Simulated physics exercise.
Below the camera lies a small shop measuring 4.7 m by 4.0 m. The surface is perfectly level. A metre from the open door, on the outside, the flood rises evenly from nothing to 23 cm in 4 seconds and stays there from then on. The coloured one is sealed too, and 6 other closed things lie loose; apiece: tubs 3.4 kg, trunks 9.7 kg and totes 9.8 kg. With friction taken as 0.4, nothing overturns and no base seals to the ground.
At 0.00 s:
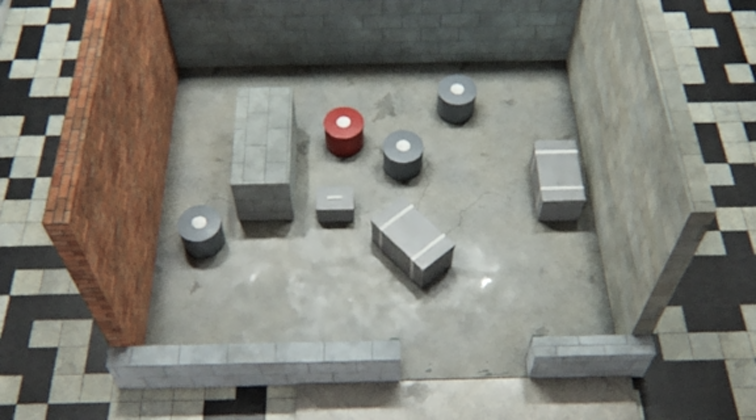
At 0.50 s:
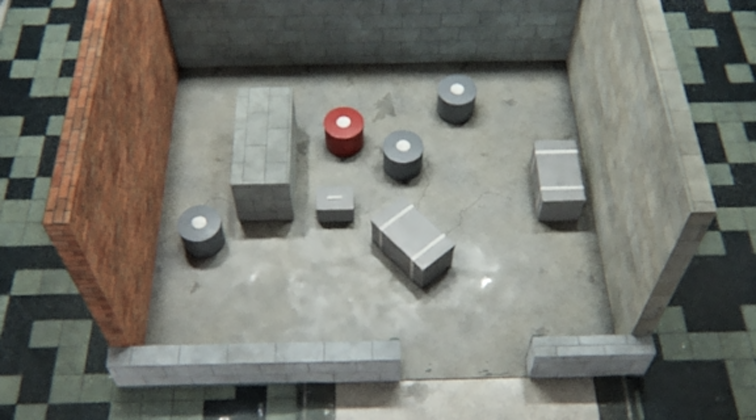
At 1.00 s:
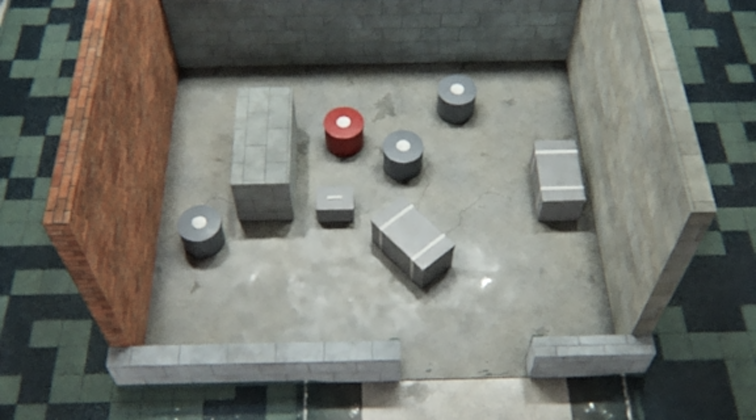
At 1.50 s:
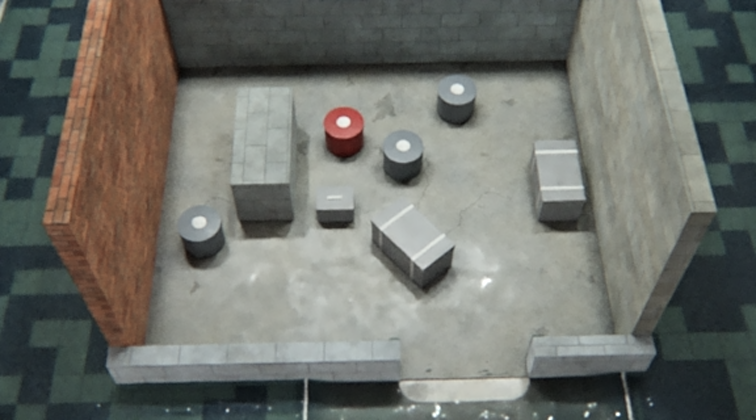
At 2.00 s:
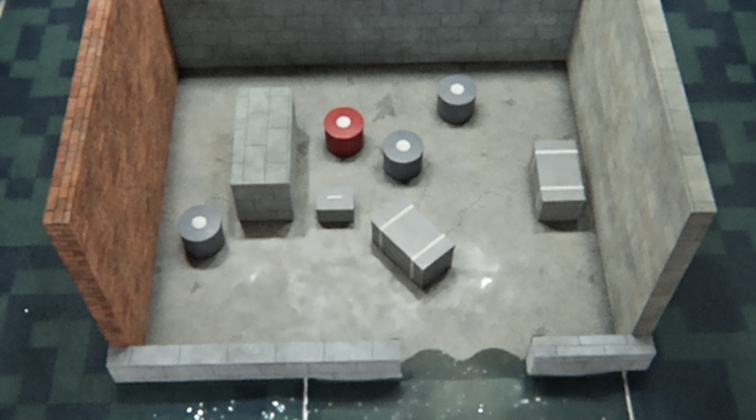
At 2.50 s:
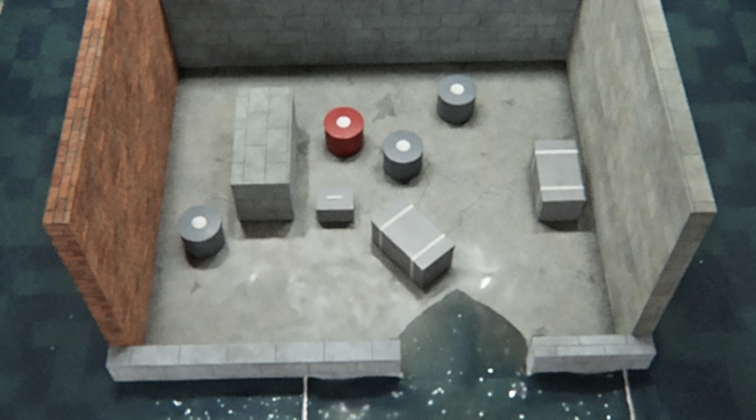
Dark greenish water rises over the checkered ground outside a small walled shop, gradually covering the pale tiles until they fade from sight. It reaches the open doorway at the front and spreads a short way across the grey floor, while the red tub, grey tubs and boxes inside stay still.
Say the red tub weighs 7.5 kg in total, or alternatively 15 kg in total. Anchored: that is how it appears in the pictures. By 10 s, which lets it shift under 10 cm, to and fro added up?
My guess is neither amount suffices.
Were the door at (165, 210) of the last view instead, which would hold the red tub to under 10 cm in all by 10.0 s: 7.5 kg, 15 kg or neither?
If so, even the lighter mass works.
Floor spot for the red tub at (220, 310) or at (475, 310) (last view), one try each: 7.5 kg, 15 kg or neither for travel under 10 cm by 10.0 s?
Well, first the light mass is sufficient, and next neither mass is sufficient.
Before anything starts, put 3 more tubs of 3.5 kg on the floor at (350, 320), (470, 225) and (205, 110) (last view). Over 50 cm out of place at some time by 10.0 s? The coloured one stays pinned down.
In turn: Short of it, more, past it.
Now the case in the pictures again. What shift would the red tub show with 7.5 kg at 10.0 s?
I'd put it at about 150 cm.
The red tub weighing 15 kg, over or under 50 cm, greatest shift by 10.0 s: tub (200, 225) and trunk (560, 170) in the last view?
Falls short; exceeds it.
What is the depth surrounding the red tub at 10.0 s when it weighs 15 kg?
Something like 12 centimetres.
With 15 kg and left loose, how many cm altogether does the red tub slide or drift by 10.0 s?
I'd put it near 120 cm in all.
After 3.5 s the red tub would be 0 cm from its start with 7.5 kg and 0 cm from its start with 15 kg; 0 cm of water round it then.
After 4.5 s the red tub would be 0 cm from its start with 7.5 kg and 0 cm from its start with 15 kg; 0 cm of water round it then.
After 7.0 s the red tub would be 100 cm from its start with 7.5 kg and 11 cm from its start with 15 kg; 5 cm of water round it then.
After 10.0 s the red tub would be 168 cm from its start with 7.5 kg and 95 cm from its start with 15 kg; 12 cm of water round it then.
